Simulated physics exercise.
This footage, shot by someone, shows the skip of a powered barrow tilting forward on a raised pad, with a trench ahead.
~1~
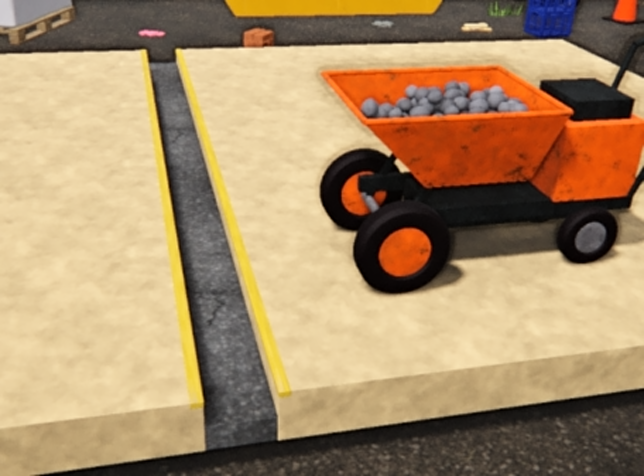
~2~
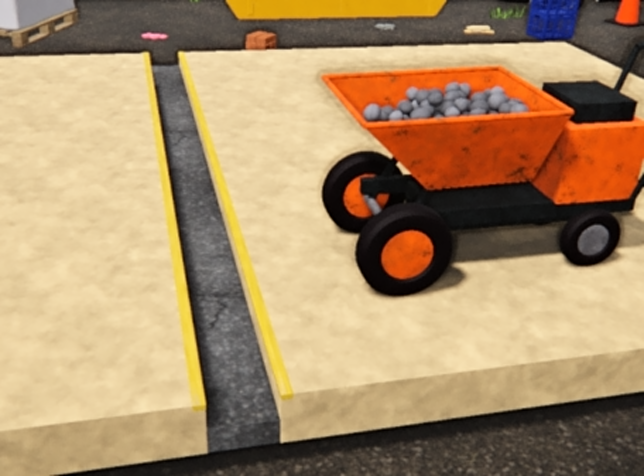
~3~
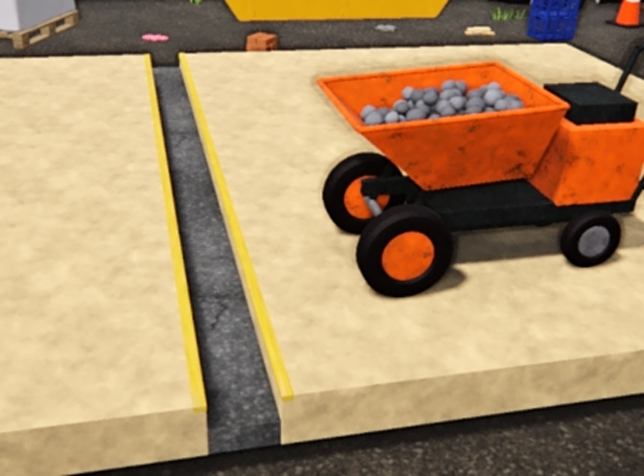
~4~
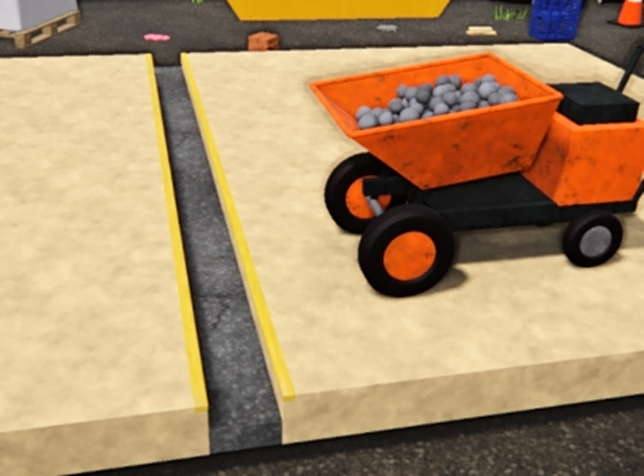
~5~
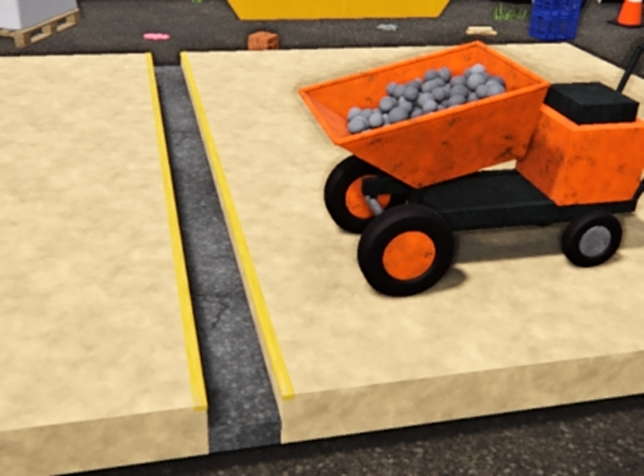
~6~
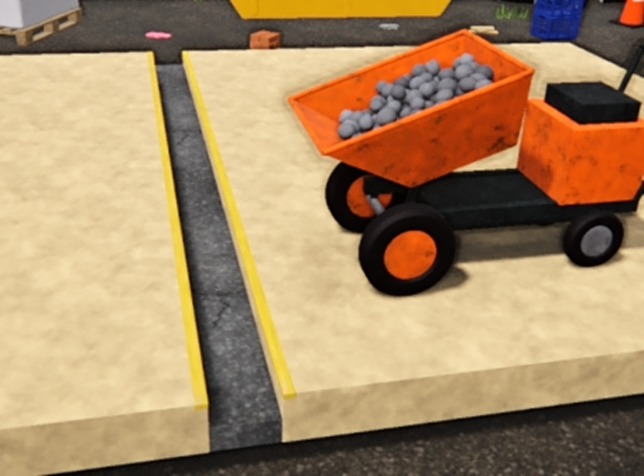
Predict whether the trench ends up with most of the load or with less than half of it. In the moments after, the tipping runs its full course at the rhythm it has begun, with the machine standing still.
It ends up with most of the load.
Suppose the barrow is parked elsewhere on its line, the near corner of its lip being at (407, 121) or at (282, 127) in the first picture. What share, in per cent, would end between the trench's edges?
Okay, so the first one ends at 60 % and the second at 0 %.
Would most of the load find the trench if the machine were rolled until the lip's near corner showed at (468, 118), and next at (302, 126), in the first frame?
Position 1 falls short of half; position 2 falls short of half.
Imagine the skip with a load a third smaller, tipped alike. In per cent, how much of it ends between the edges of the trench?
Roughly 80 in a hundred.
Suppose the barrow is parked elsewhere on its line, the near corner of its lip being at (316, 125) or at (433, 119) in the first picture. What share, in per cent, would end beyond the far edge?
Roughly 70 and 0 %.
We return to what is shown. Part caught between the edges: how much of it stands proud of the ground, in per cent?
It works out at about 30 percent.
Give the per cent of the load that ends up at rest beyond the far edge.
Roughly 25 in a hundred.
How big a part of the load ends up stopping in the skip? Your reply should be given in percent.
I'd put it at about 5 per cent.
Soon after the last picture, skip tipped steeply; all in the skip.
A little later, skip tipped right over; about half in the skip; about a third in or heaped over the trench; a small part beyond it; a stray few falling.
Later still, skip tipped right over; a small part in the skip; a stray few short of the trench; about two thirds in or heaped over the trench; about a quarter beyond it.
At rest, skip tipped right over; a stray few in the skip; a stray few short of the trench; about two thirds in or heaped over the trench; about a quarter beyond it.
